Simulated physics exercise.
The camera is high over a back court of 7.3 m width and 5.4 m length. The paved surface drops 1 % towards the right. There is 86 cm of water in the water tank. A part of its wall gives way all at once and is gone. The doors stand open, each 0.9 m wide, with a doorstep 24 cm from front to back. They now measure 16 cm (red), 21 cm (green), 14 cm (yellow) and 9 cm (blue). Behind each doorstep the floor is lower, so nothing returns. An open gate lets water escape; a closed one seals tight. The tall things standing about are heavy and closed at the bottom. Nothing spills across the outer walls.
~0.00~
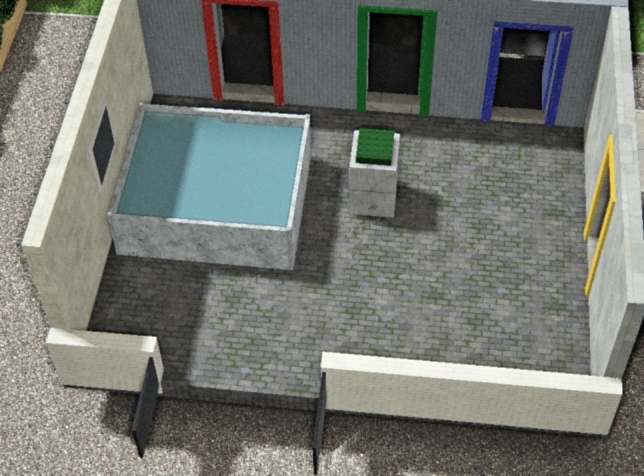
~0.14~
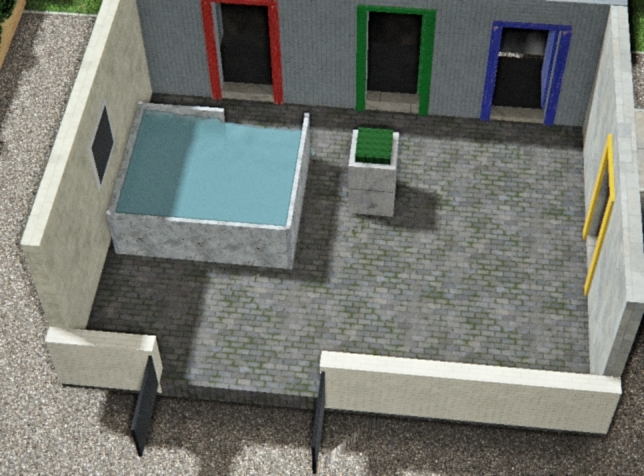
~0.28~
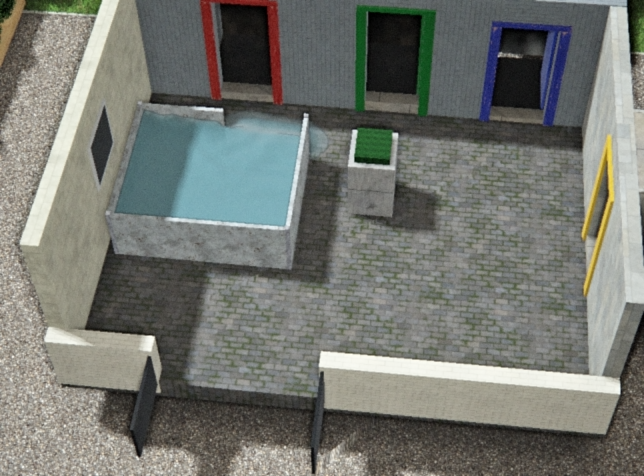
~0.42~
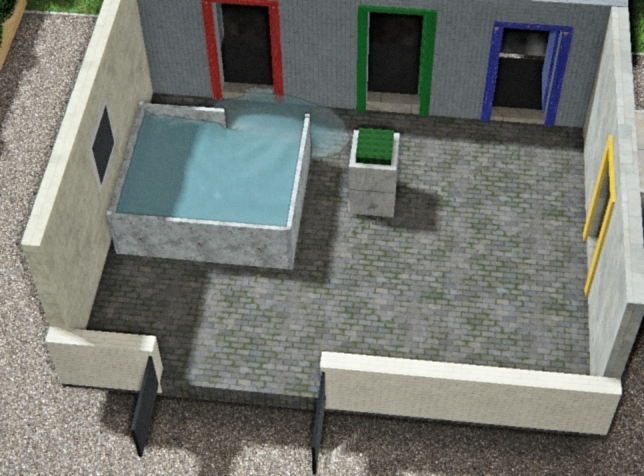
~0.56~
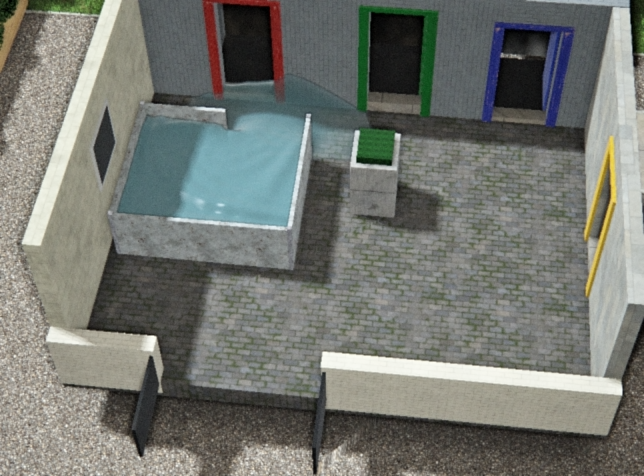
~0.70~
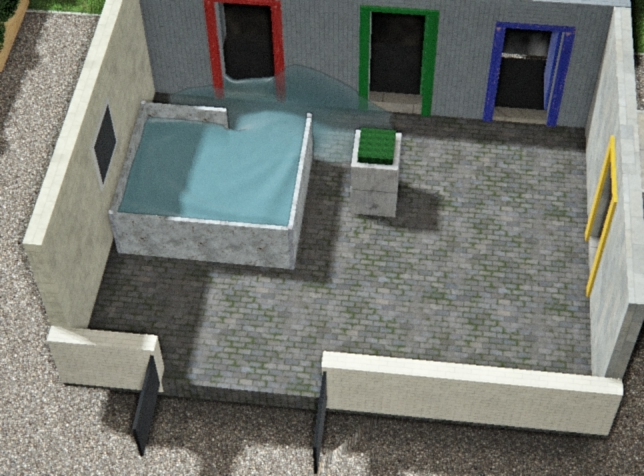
Water pouring through a sudden gap in the far wall of a raised tank and spreading across a paved court.
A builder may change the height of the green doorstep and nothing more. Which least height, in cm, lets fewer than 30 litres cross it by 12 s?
Some 15 cm above the ground.
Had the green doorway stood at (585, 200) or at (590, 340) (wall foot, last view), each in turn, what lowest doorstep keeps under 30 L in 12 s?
About 23 and 13.5 cm.
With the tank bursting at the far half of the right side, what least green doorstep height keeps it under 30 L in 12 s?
Then roughly 37 cm.
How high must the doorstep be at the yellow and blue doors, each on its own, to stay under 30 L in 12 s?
About 12.5 cm at yellow and 12.5 cm at blue.
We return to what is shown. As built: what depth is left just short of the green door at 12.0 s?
Some 8.0 cm.
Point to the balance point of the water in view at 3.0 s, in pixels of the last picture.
Near (294, 179).
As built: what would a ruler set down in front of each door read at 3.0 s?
Depths in cm: Red 36, green 18, yellow 19, blue 7.
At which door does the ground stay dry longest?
Last comes the yellow one.
After 1.4 s water covers 20 % of the floor, deepest (68 cm) near (290, 110); 24 cm at the green door, 0 litres in over its 21 cm doorstep.
After 3.0 s water covers 45 % of the floor, deepest (41 cm) near (290, 110); 18 cm at the green door, 7 litres in over its 21 cm doorstep.
After 12.0 s water covers 95 % of the floor, deepest (16 cm) near (581, 143); 8 cm at the green door, 8 litres in over its 21 cm doorstep.
At the green door as built, the water arrived by 0.8 s and peaked near 24 cm at 1.6 s.
With a doorstep of 14 cm, 40 litres would have come in within the 12 s; with 19 cm, 13 litres. So under 30 litres takes about 15 cm.
